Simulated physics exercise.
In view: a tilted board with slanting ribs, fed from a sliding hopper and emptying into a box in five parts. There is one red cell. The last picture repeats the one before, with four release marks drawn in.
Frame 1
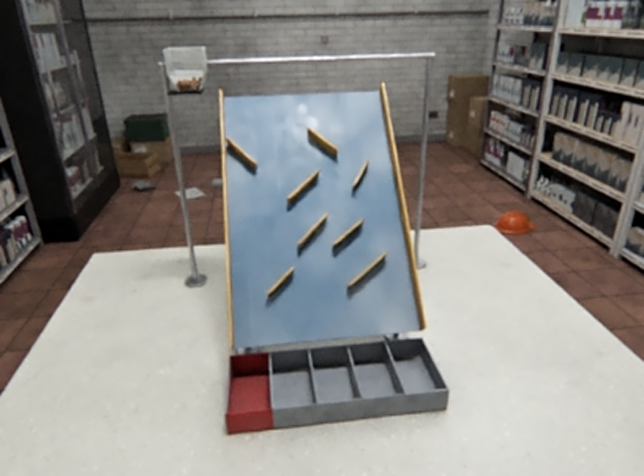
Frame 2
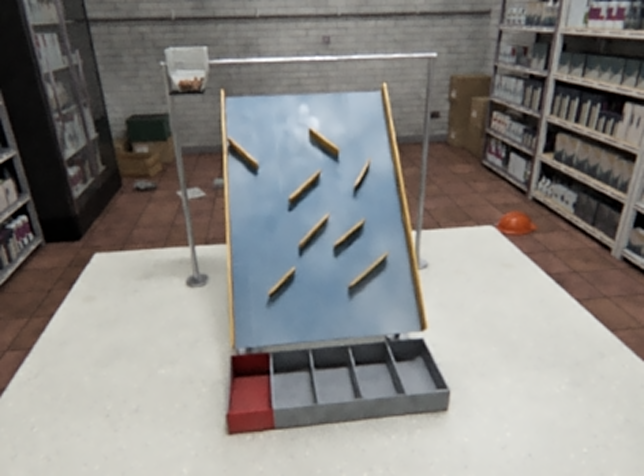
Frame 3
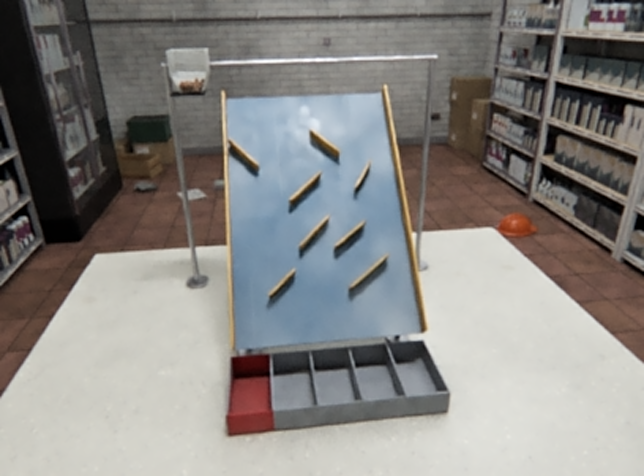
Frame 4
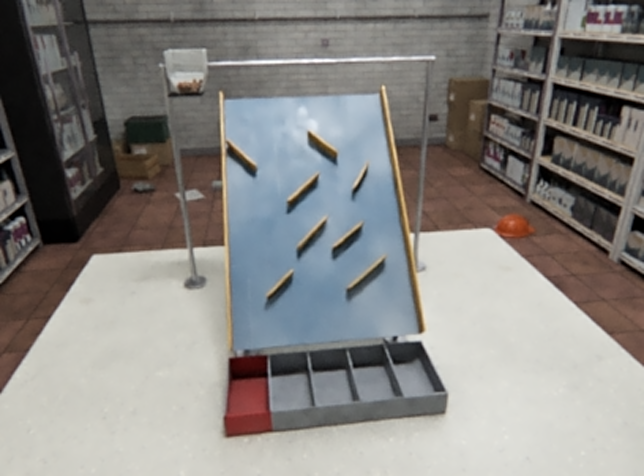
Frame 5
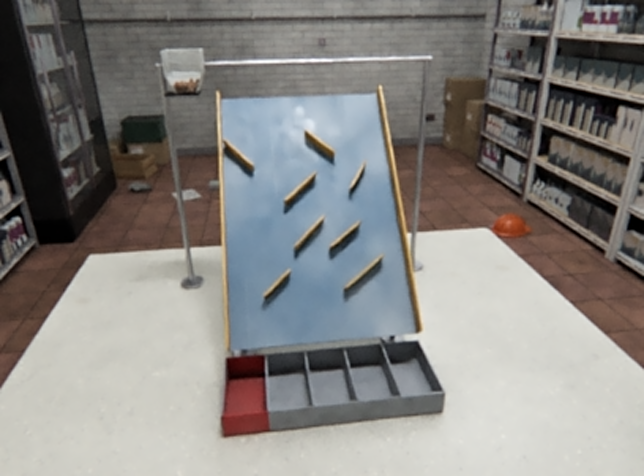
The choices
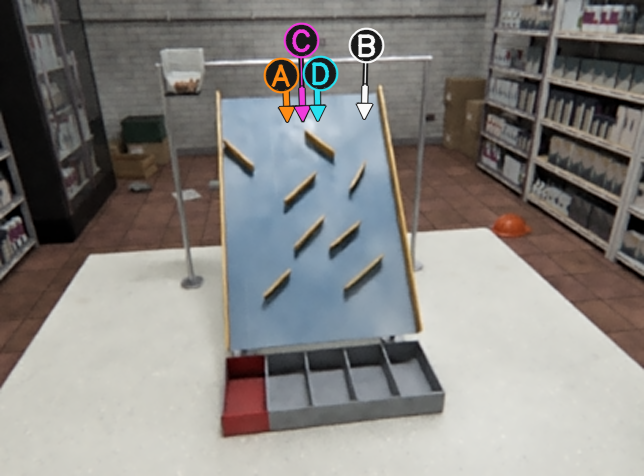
The whole view shifted very slightly, while the small hopper of cereal balls at the upper left, the tilted blue board with slanting ribs, and the box with one red section all stayed still.
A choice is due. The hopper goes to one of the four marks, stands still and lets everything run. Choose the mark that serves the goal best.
It is A.
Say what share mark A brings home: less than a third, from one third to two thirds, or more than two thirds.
More than two thirds.
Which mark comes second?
It is C.
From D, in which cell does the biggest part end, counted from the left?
The second.
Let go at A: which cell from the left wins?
The first from the left.
On the marked copy, mark A meets the board at (287, 116); mark B meets the board at (364, 113); mark C meets the board at (302, 115); mark D meets the board at (317, 115).
With A, nearly all in the red cell, a small part outside the box.
With B, about a quarter in the red cell, about two thirds in other cells, a small part outside the box.
With C, about two thirds in the red cell, about a third in other cells, a stray few outside the box.
With D, about a quarter in the red cell, about two thirds in other cells, a small part outside the box.
